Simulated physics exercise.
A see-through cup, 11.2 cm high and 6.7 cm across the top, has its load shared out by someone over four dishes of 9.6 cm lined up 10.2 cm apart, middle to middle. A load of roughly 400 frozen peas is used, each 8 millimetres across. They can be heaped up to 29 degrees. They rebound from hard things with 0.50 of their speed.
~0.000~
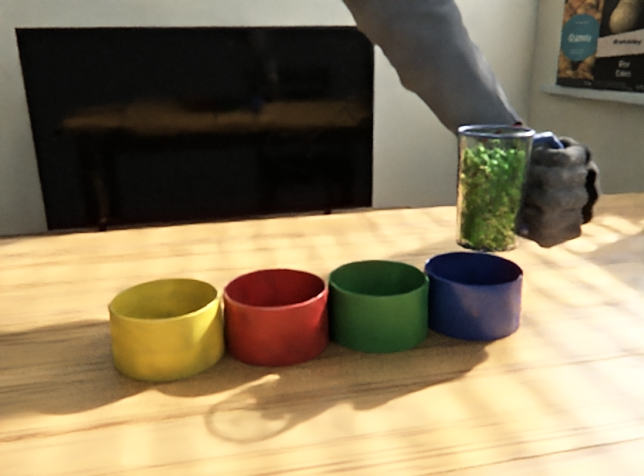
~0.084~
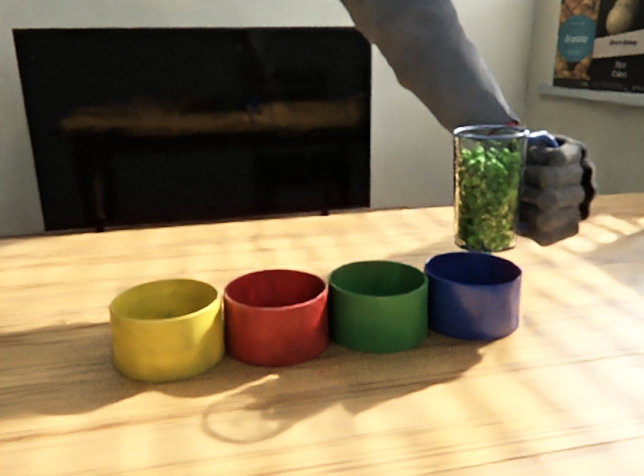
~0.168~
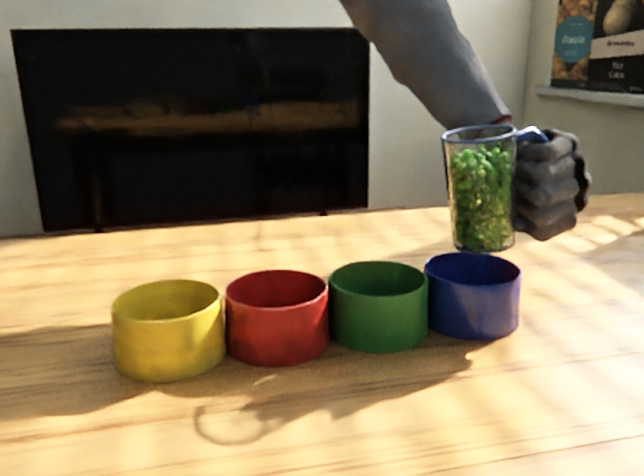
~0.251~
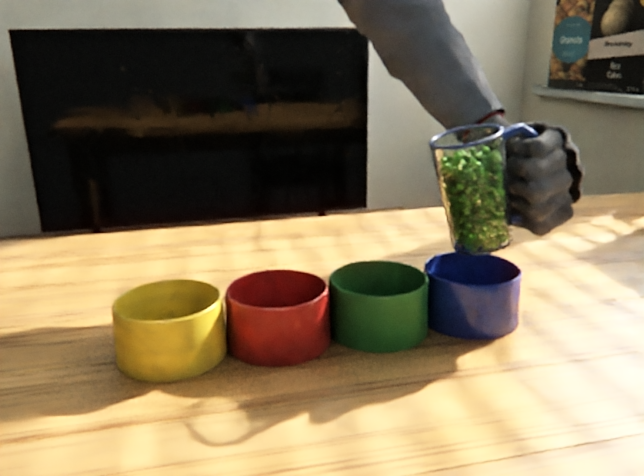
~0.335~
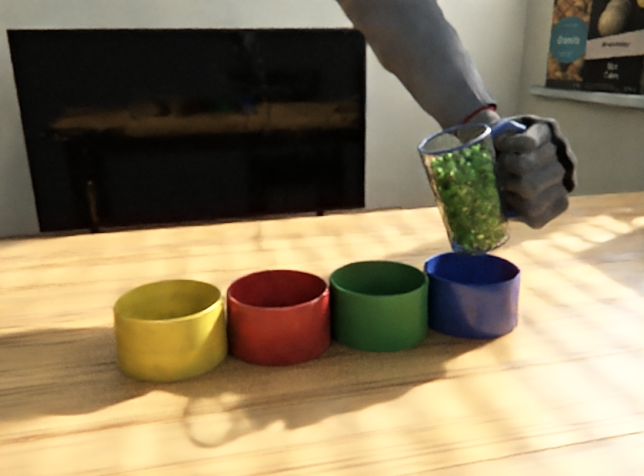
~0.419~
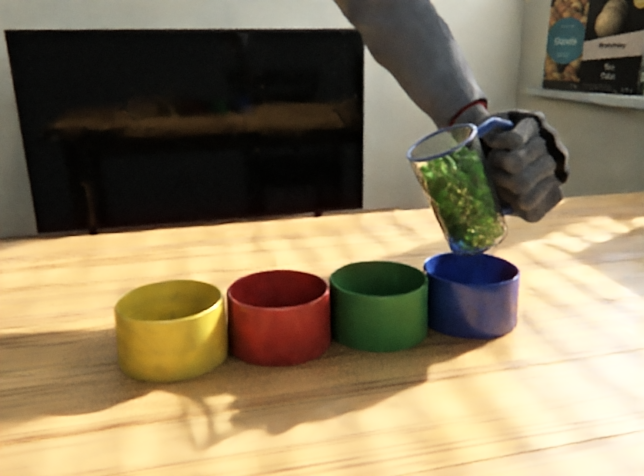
A clear cup of green pieces tilting gradually leftward in a gloved hand above a row of four coloured dishes.
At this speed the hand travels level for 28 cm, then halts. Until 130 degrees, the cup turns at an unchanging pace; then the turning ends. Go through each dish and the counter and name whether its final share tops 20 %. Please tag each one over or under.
Red dish - over; blue dish - under; green dish - under; yellow dish - under; counter - under.
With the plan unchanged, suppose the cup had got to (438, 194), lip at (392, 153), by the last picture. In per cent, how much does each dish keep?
Per cent kept: Red 0; blue 0; green 0; yellow 100.
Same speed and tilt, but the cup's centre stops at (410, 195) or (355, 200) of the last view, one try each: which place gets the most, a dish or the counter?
I'd bet on green for the first try and red for the second.
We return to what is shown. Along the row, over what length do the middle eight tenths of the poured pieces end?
That stretch measures near 5 centimetres.
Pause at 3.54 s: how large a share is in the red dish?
Share at that time: Approx. 100 per cent.
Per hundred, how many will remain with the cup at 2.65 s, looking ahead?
Somewhere close to 0 percent.
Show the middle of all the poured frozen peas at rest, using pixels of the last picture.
Look around (274, 317) in the last picture.
After 1.76 s, tilt 120 degrees; cup holds 55 %, red 45 %.
After 2.65 s, tilt 130 degrees; cup holds 0 %, red 100 %.
Then, at 3.54 s, tilt 130 degrees; cup holds 0 %, red 100 %.
At rest (3.8 s), red 100 %, blue 0 %, green 0 %, yellow 0 %, counter 0 %.
